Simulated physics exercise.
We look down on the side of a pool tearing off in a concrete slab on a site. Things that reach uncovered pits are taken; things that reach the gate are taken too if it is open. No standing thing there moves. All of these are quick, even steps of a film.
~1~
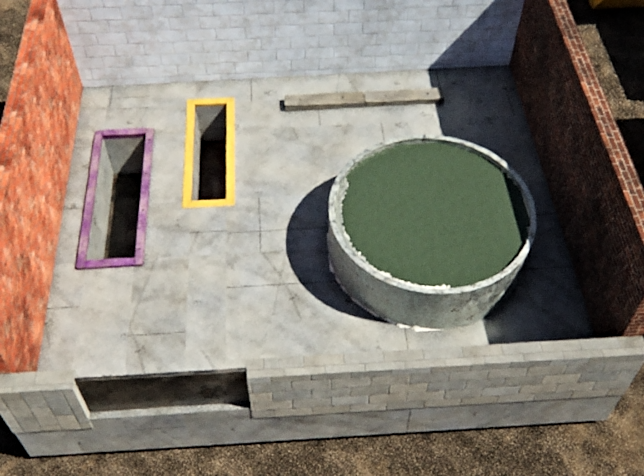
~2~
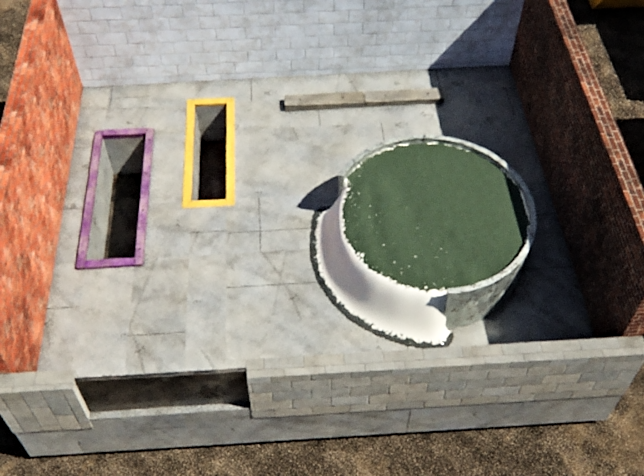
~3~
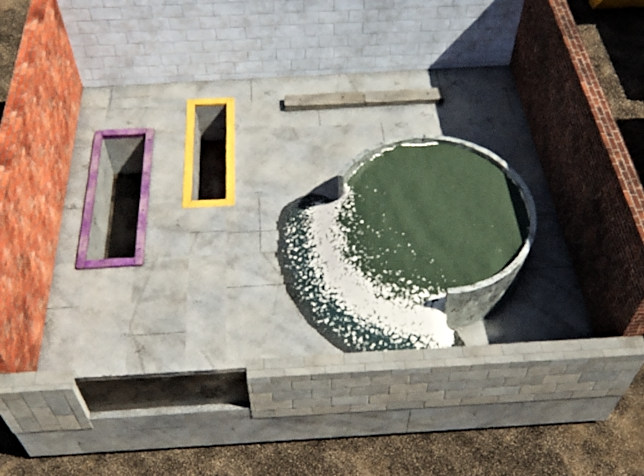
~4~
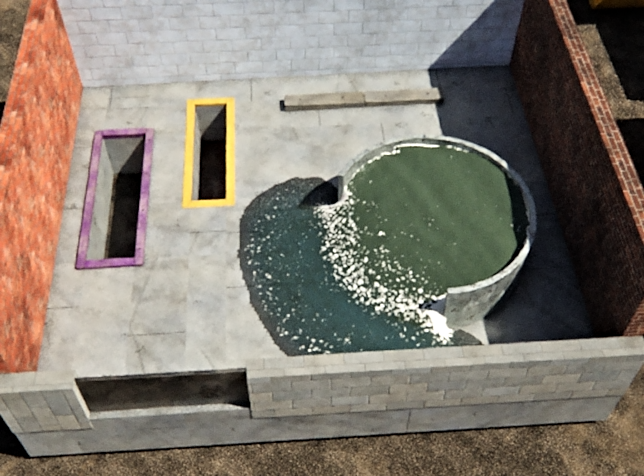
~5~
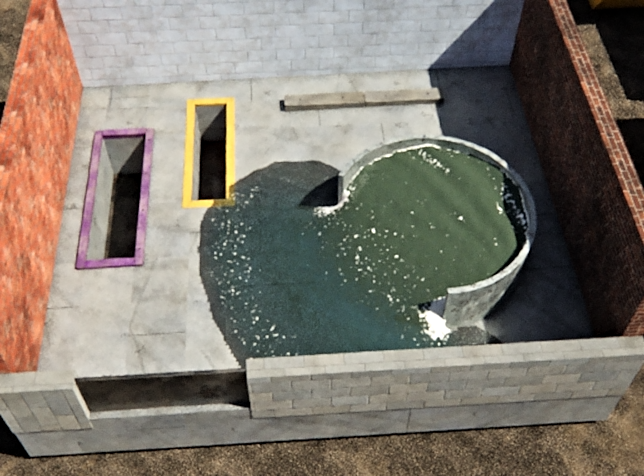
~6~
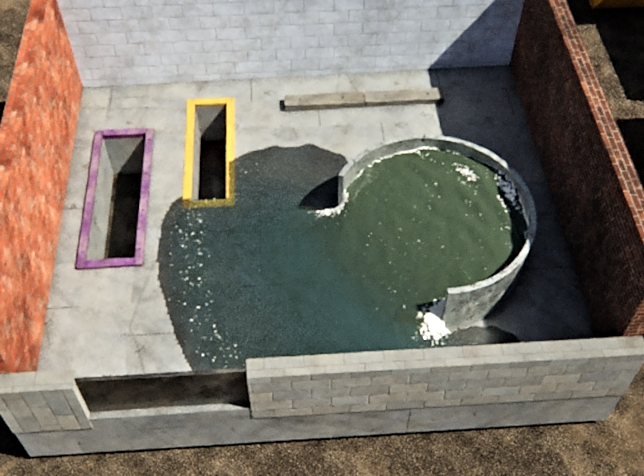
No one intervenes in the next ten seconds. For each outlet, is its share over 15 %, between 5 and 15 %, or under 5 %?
In order: The gate will not reach five per cent; the yellow pit will not stay within fifteen per cent; the purple pit will not stay within fifteen per cent.
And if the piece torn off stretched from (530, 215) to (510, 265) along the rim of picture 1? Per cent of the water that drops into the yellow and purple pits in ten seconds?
Yellow about 12 %, purple about 15 %.
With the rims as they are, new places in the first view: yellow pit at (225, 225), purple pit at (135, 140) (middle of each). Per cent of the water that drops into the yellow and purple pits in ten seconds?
Log, per cent - yellow: 40, purple: 25.
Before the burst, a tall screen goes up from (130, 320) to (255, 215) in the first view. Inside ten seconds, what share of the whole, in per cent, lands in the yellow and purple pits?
Approximate split, yellow: 20 in a hundred; purple: 25 in a hundred.
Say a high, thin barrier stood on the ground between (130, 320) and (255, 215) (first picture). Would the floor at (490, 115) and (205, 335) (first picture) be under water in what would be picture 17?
First spot not reached; second spot swamped.
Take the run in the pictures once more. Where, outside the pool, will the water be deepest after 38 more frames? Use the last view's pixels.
Point to roughly (83, 95).
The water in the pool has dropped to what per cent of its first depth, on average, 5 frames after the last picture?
Near 50 in a hundred.
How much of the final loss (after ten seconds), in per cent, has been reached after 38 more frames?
Share gone: About 75 %.
A moment on, water covers 45 % of the floor; the gate 0 %, the yellow pit 2 %, the purple pit 2 %.
Next, water covers 45 % of the floor; the gate 0 %, the yellow pit 3 %, the purple pit 5 %.
Then, water covers 55 % of the floor; the gate 0 %, the yellow pit 3 %, the purple pit 17 %.
Later, water covers 85 % of the floor; the gate 0 %, the yellow pit 9 %, the purple pit 31 %.
In the end, water covers 95 % of the floor; the gate 0 %, the yellow pit 19 %, the purple pit 35 %.
